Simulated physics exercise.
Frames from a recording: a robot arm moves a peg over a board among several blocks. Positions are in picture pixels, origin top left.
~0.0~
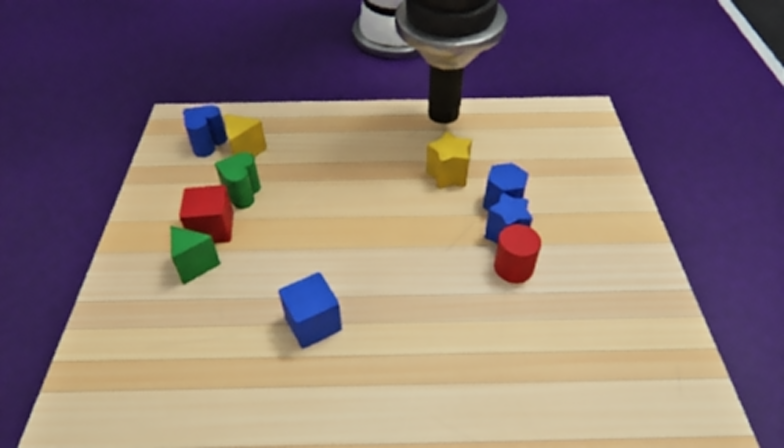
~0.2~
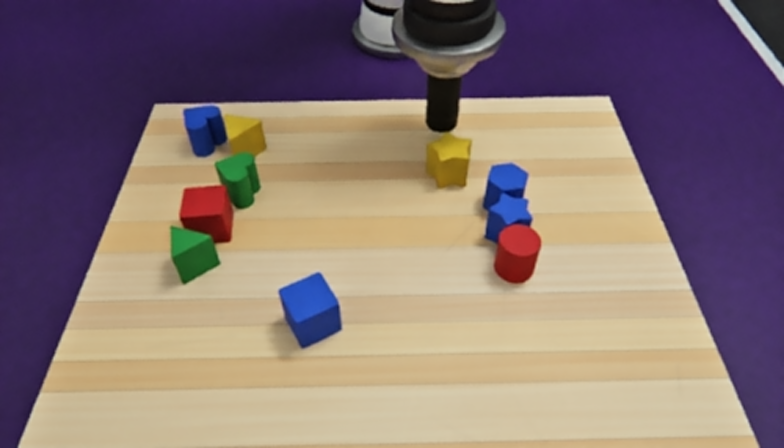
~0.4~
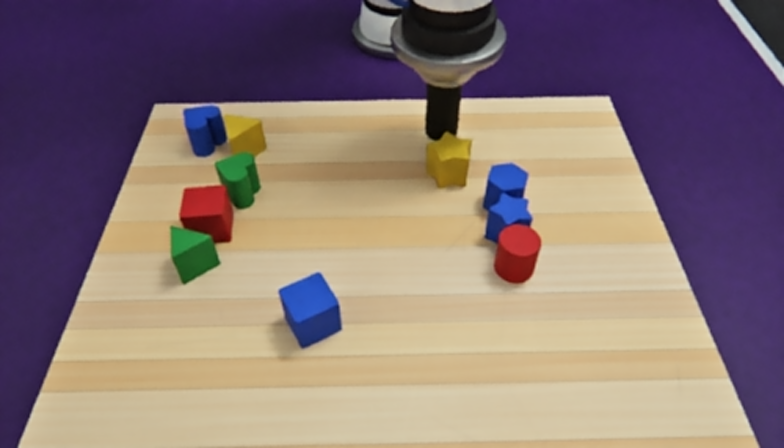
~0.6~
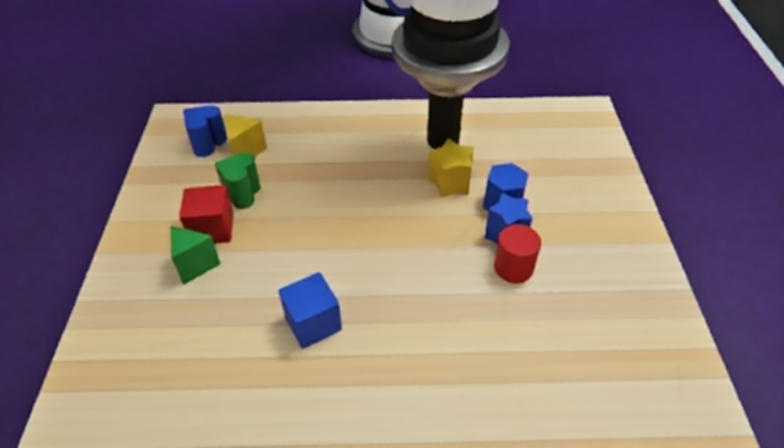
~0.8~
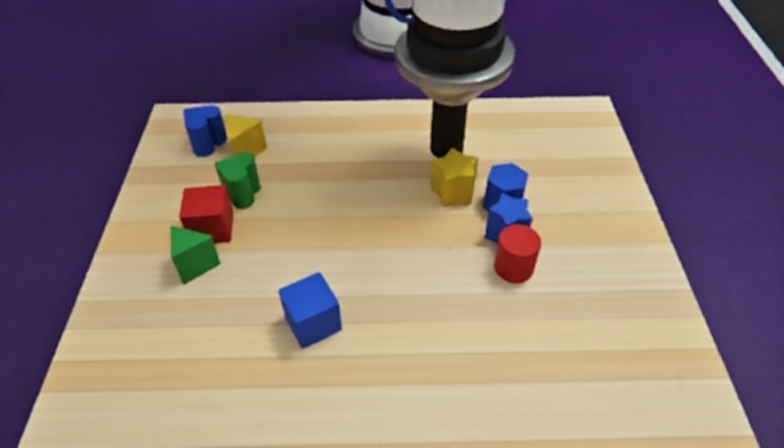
A robot arm's dark peg lowers toward the yellow star-shaped block near the top of a wooden board, then nudges it a short way down and slightly right, toward the blue hexagon. The other blue, red, green and yellow blocks stay where they are.
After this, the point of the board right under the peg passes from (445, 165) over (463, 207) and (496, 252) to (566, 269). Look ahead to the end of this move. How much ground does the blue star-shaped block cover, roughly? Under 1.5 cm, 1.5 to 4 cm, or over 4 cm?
My estimate: Beyond 4 cm.
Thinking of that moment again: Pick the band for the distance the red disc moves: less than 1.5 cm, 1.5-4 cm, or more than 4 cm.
That block covers upwards of 4 cm.
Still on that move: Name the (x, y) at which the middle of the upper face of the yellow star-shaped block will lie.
I predict (476, 245).
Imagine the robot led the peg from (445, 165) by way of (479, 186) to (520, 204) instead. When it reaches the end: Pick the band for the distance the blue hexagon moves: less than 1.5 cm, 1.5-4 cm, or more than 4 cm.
Overall it shifts more than 4 cm.
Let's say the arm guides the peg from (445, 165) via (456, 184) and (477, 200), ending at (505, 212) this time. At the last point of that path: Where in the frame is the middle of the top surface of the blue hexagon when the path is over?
I'd say the blue hexagon ends with its top centre at (549, 189).
What follows on the original path. One third of the way, peg (465, 194); yellow star-shaped block (466, 210), turned 25° clockwise; red disc (524, 243).
Two thirds of the way, peg (499, 238); yellow star-shaped block (476, 244), turned 85° clockwise; blue star-shaped block (536, 216), turned 50° anticlockwise; red disc (532, 248).
At the end, peg (570, 255); yellow star-shaped block (476, 245), turned 90° clockwise; blue hexagon still; blue star-shaped block (577, 214), turned 110° anticlockwise; red disc (577, 274).
